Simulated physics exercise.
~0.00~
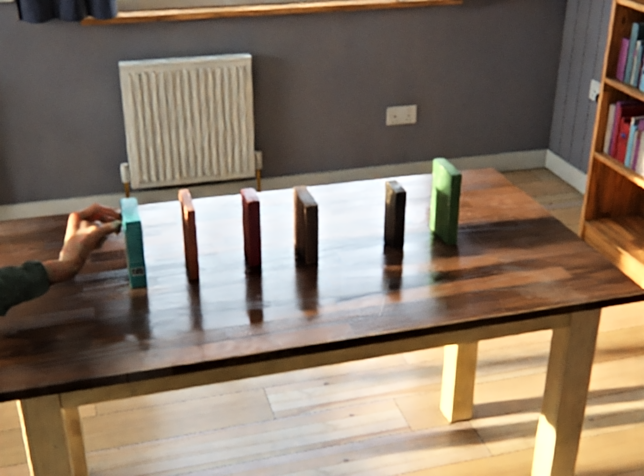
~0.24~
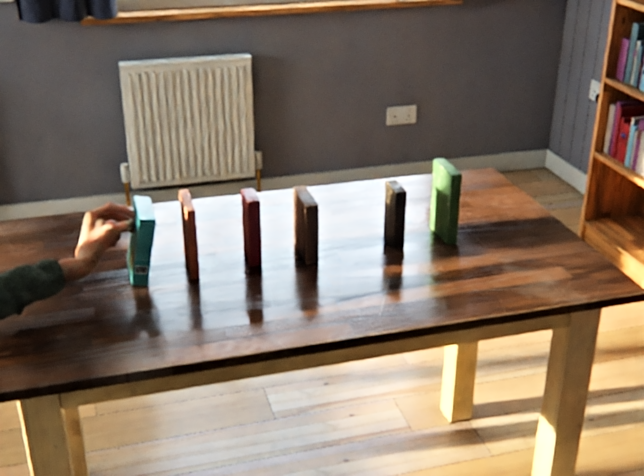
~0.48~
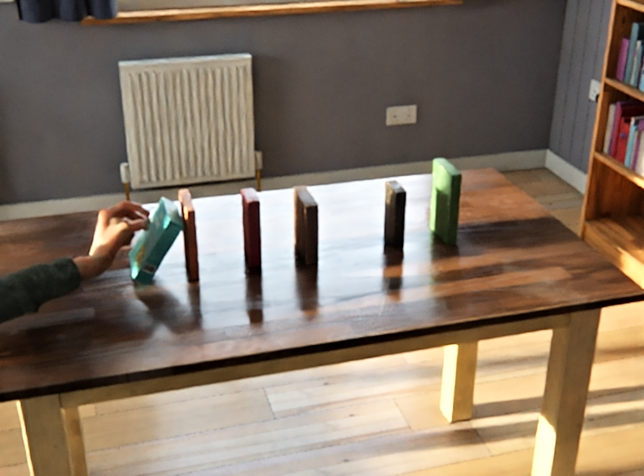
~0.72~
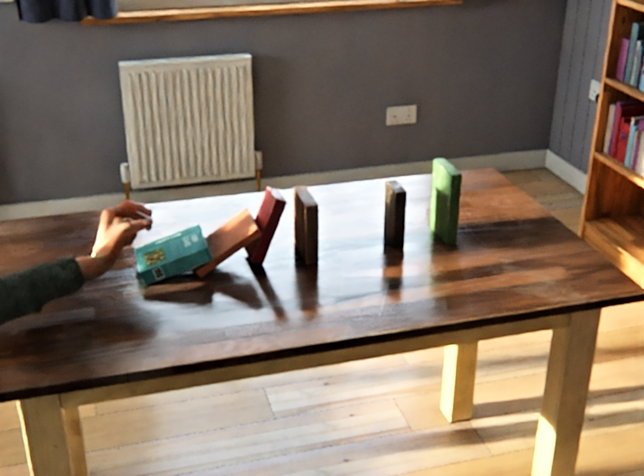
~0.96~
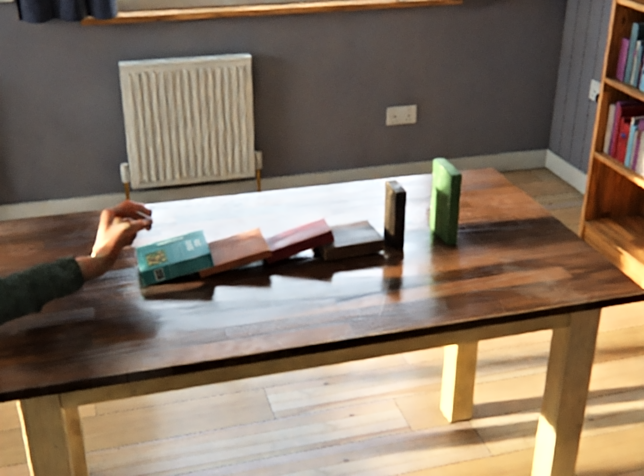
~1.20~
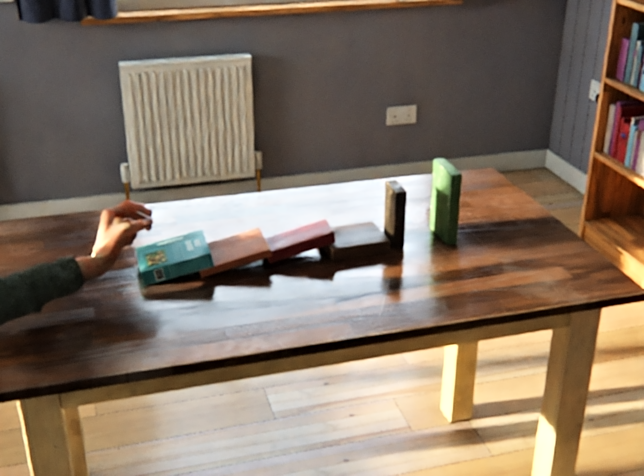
A turquoise packet, nudged by a hand at the left of a wooden table, tipped right and knocked down the orange, red and brown blocks in turn, but the black board and the tall green block beyond them stayed standing.
